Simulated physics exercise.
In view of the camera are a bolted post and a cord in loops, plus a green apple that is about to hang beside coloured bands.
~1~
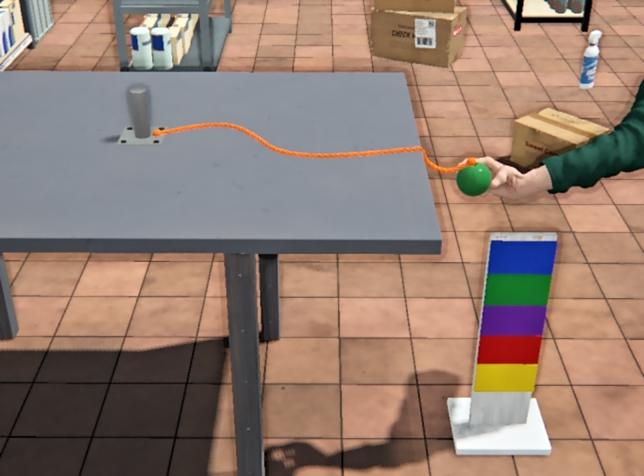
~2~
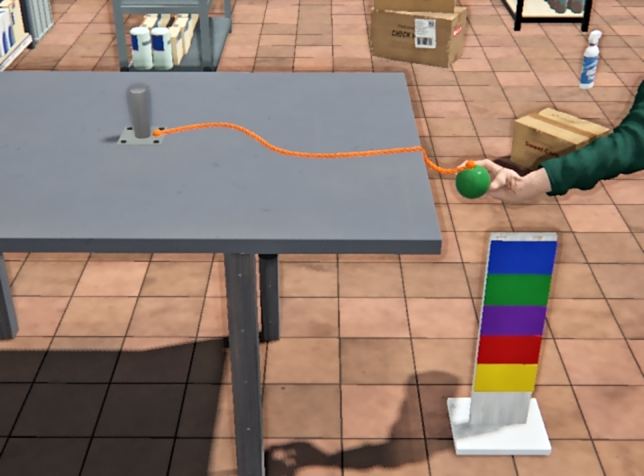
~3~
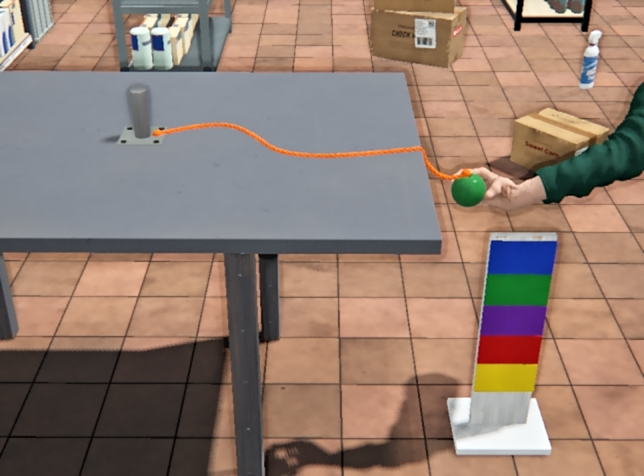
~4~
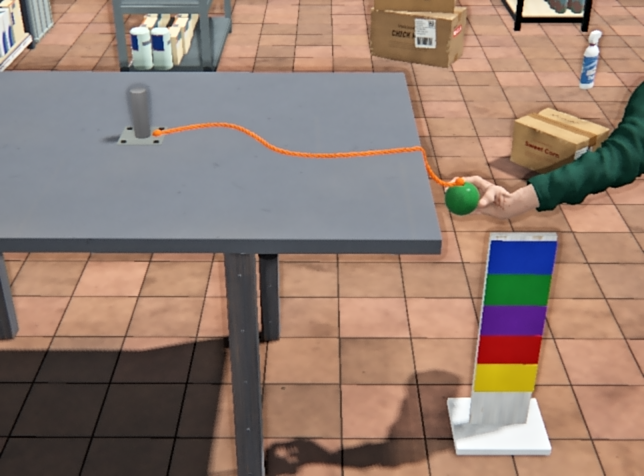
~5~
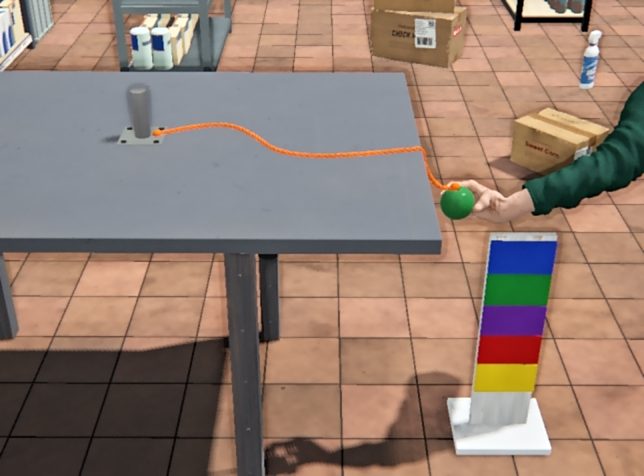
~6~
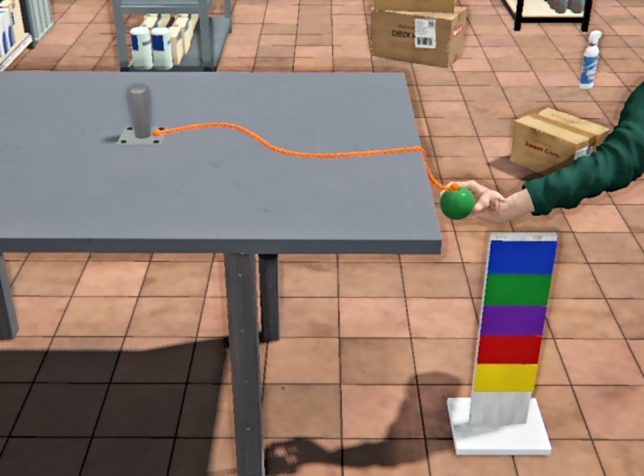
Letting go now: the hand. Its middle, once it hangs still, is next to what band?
Next to the blue one.
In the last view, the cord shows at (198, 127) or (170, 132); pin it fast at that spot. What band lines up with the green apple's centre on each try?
One after the other, blue; blue.
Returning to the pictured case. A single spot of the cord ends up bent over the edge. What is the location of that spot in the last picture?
At (388, 152).
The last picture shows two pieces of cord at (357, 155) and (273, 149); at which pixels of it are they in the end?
End positions: About (394, 144) and about (306, 141).
Soon after, apple near (415, 247); level with blue.
After that, apple near (422, 253); level with blue.
In the end, apple near (413, 254); level with blue. Its middle rests at the blue band.
